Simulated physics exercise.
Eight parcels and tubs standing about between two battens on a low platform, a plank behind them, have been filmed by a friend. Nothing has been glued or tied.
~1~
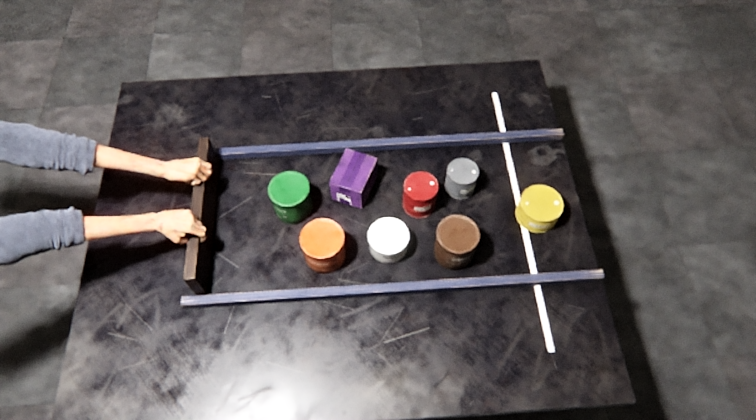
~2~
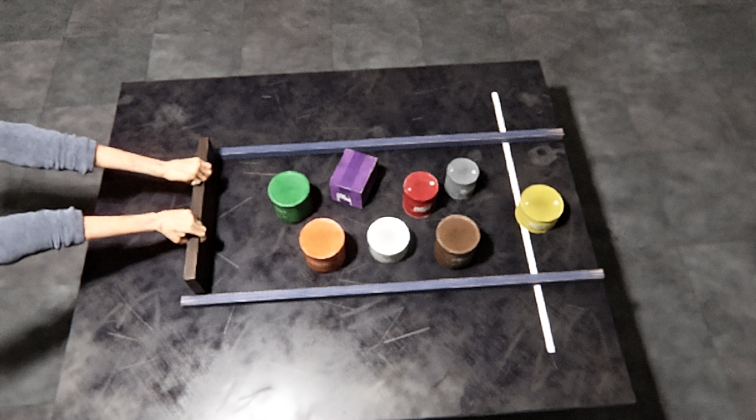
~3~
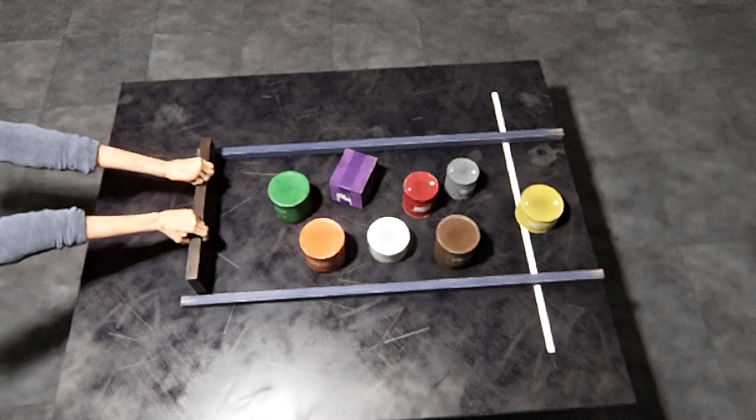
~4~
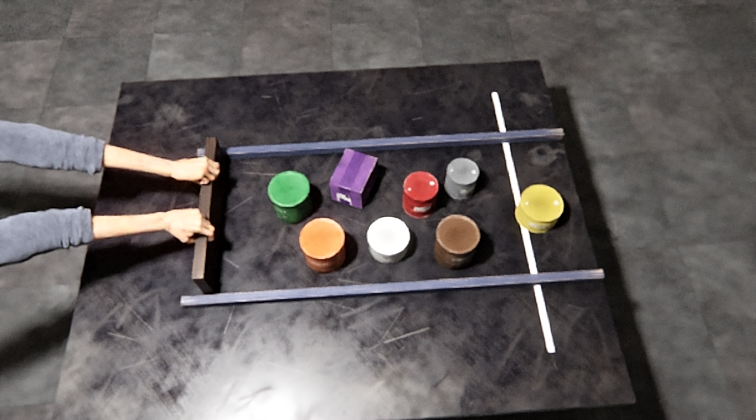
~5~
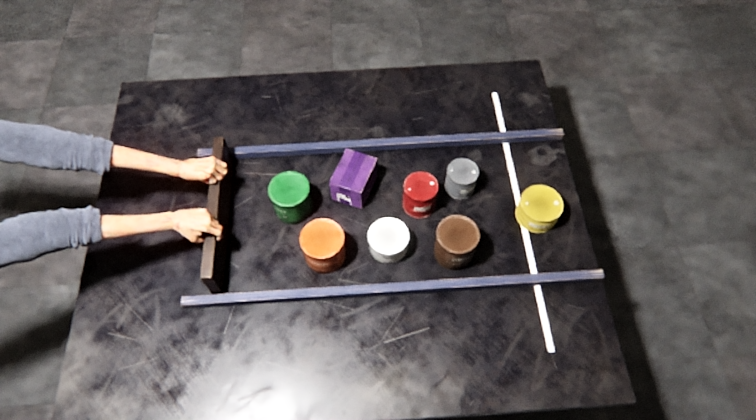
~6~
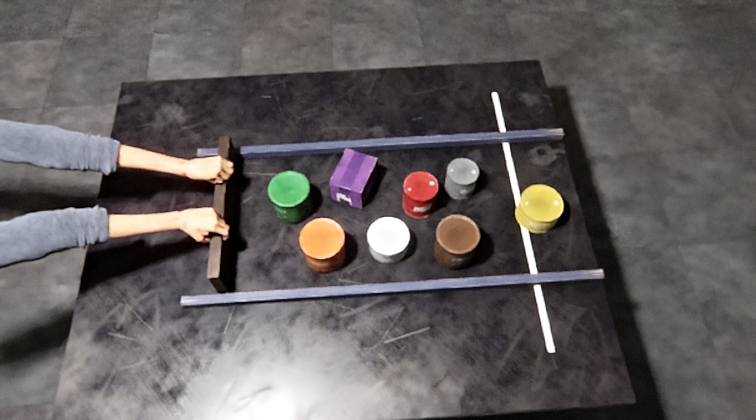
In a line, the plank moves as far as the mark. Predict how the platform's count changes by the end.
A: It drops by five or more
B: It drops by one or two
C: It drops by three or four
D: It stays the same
Option B: It drops by one or two.
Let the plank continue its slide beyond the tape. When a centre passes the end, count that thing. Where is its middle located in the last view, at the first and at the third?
In pixels, around (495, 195) followed by around (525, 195).
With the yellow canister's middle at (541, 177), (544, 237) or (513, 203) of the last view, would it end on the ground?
Going through the three places, it drops down; drops down; drops down.
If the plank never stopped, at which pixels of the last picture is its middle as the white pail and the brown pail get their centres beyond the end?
First near (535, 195), second near (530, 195).
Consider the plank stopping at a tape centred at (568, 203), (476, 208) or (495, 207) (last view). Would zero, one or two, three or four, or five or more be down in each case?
Place one: Five or over; place two: None at all; place three: None at all.
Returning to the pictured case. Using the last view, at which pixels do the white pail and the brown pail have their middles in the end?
In the last picture the white pail sits around (570, 206) and the brown pail around (592, 246).
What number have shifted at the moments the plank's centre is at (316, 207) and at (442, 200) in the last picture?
At first I count 3, and then 7.
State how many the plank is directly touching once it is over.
Well, it touches 3.
A little later, none off yet; yellow canister at rest near (539, 209); grey canister at rest near (461, 179); brown pail at rest near (456, 243).
When it is over, the number that fall off is one or two; down, yellow canister.
